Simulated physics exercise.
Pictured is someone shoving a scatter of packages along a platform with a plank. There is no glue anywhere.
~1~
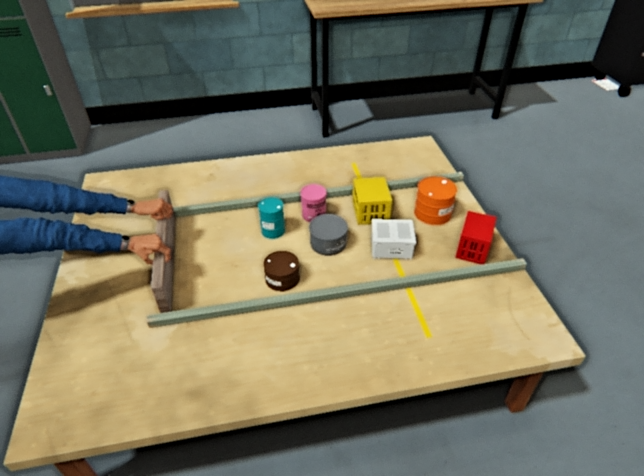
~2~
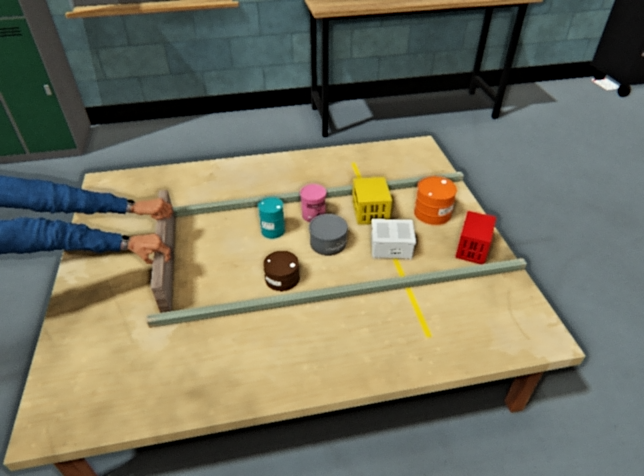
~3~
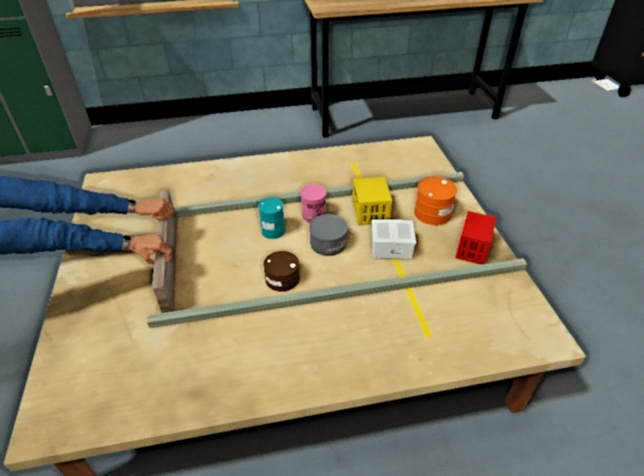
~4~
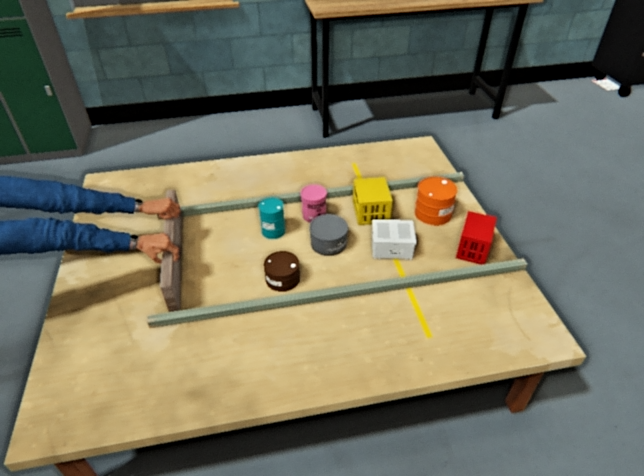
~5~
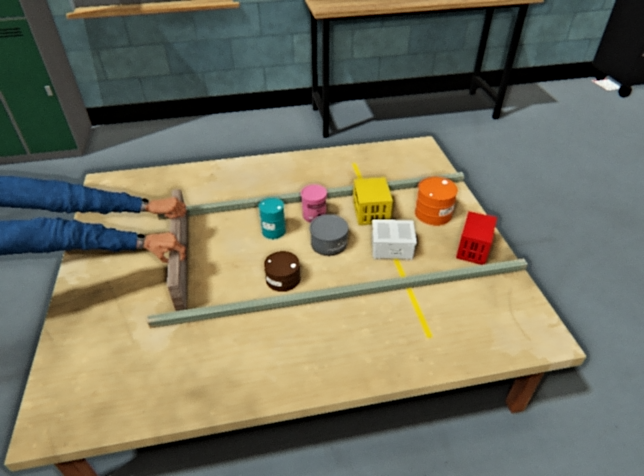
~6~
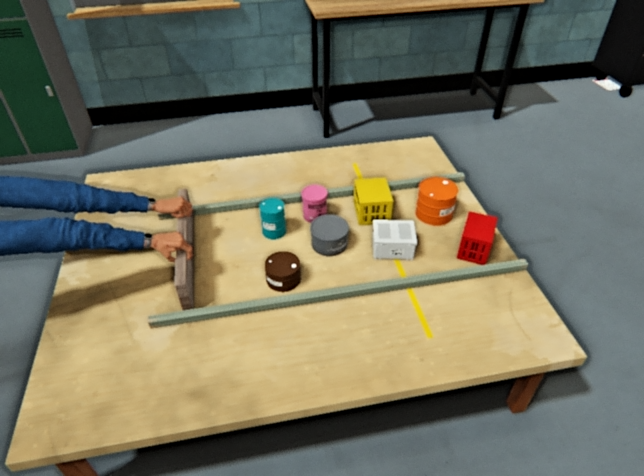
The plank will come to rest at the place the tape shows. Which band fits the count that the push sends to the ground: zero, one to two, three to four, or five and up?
The band is zero.
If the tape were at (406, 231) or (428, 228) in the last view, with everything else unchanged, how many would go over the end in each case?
It would be 0 and 2.
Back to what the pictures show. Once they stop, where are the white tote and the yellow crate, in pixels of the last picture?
Final centres, first then second: (442, 236), (415, 195).
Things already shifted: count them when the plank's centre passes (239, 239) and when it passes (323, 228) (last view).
First 0, after that 4.
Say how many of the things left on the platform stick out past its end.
You'd get 0.
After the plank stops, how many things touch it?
The number is 4.
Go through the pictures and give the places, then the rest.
The first picture shows red crate (476, 238); orange canister (435, 201); white tote (392, 240); plank (165, 249); tape (384, 233).
The second picture shows orange canister (435, 201); plank (165, 248).
The third picture shows white tote (392, 240); pink pail (314, 204).
The fourth picture shows red crate (476, 238); grey pail (329, 235).
The fifth picture shows orange canister (436, 201); brown canister (282, 271).
The sixth picture shows red crate (477, 238); orange canister (436, 201); white tote (393, 240); plank (185, 247); tape (385, 234).
Soon after, none off yet; red crate at rest near (477, 238); orange canister at rest near (436, 201); white tote at rest near (393, 240).
Then, none off yet; red crate at rest near (477, 238); orange canister at rest near (436, 201); white tote moved a little near (408, 239).
At rest, the number that fall off is zero.
